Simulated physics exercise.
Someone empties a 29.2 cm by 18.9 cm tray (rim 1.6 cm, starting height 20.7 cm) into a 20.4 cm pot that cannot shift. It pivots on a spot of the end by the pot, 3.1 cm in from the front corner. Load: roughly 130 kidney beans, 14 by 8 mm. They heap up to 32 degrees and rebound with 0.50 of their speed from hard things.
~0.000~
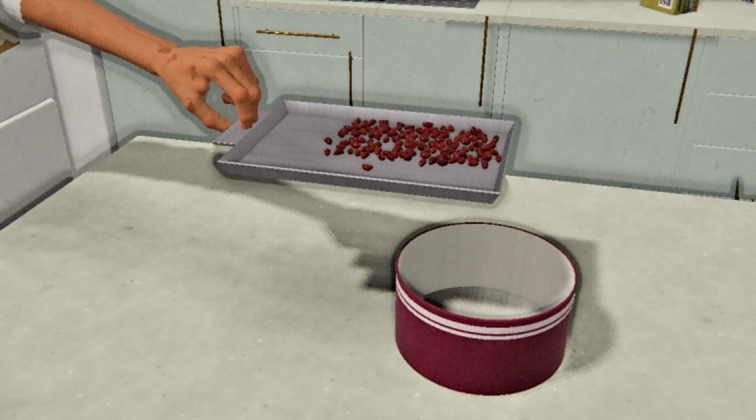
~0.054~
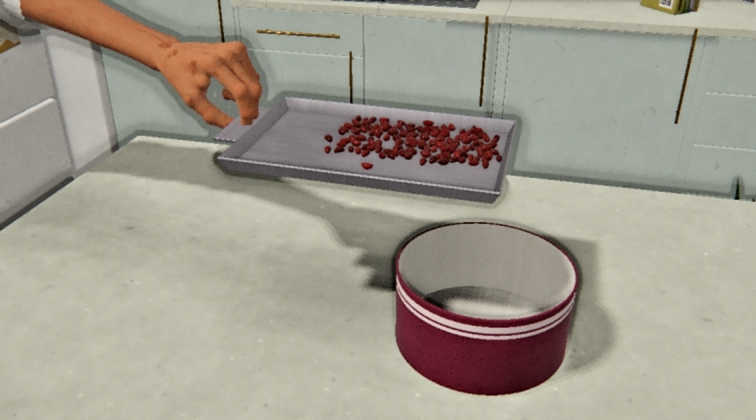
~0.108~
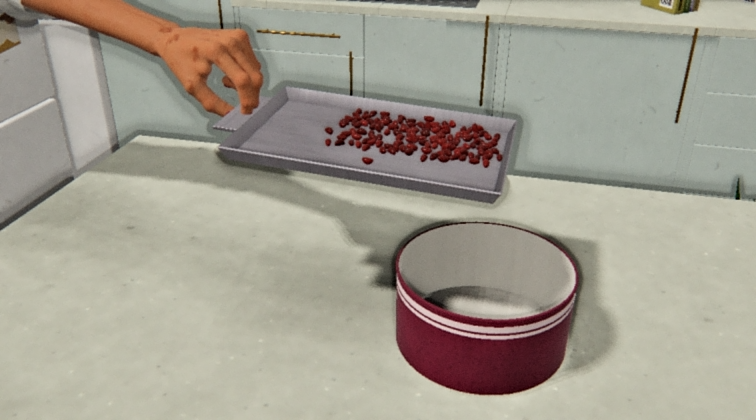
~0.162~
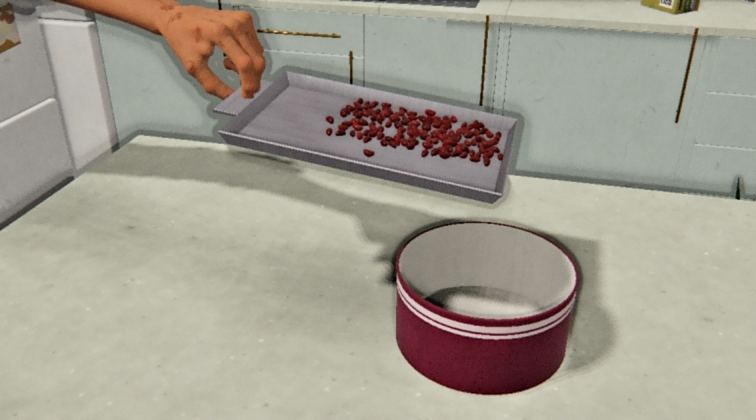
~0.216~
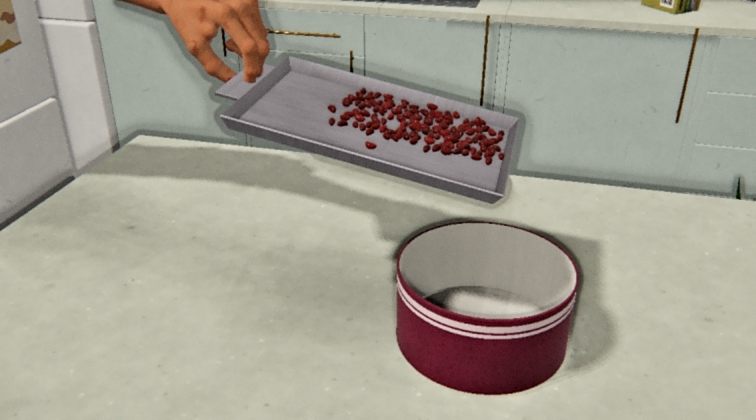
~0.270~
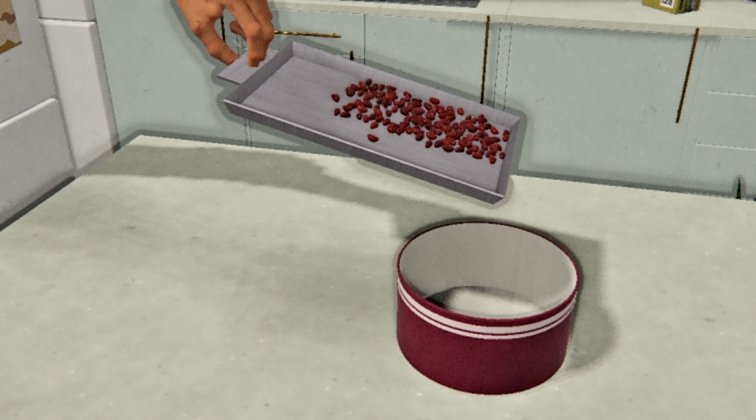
A grey tray of red beans slowly tilting as a hand raises its left end, beside a dark red pot.
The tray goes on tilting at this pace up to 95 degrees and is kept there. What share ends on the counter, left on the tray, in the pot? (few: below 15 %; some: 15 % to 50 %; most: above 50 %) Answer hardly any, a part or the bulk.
Counter a part, tray hardly any, pot the bulk.
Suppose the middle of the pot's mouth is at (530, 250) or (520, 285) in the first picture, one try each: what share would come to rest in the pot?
About 90 and 75 per cent.
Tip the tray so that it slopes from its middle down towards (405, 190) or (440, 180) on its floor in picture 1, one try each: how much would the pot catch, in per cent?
Some 85 and 90 per cent.
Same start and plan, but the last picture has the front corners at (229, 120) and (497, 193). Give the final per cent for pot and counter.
Pot 95, counter 5.
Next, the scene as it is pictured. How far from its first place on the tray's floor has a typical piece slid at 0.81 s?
About 9 cm.
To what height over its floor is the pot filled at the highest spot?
About 1.5 cm.
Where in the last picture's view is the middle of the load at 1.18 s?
Around (528, 251).
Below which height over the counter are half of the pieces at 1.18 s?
Some 12 cm.
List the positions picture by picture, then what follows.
Tray tilt 0 degrees, front corners at (227, 159) and (493, 189); middle of the pieces at (420, 144); pot at (485, 266), in the first frame.
Tray tilt 1 degrees, front corners at (227, 156) and (494, 189); middle of the pieces at (421, 143), in the second frame.
Tray tilt 3 degrees, front corners at (227, 145) and (494, 189), lowest corner right front; middle of the pieces at (421, 139), in the third frame.
Tray tilt 7 degrees, front corners at (228, 130) and (496, 190), lowest corner right front; middle of the pieces at (422, 133), in the fourth frame.
Tray tilt 11 degrees, front corners at (230, 114) and (497, 190), lowest corner right front; middle of the pieces at (424, 128), in the fifth frame.
Tray tilt 15 degrees, front corners at (233, 99) and (498, 191), lowest corner right front; middle of the pieces at (426, 122); pot at (487, 265). Its pace works out near 70 degrees a second, in the sixth frame.
Then, at 0.81 s, tilt 52 degrees; the tray holds 95 %, the pot 0 %.
Then, at 1.18 s, tilt 78 degrees; the tray holds 30 %, the pot 40 %.
After 1.63 s, tilt 95 degrees; the tray holds 0 %, the pot 75 %.
In the end, at 2.9 s, counter 25 %, tray 0 %, pot 75 %.
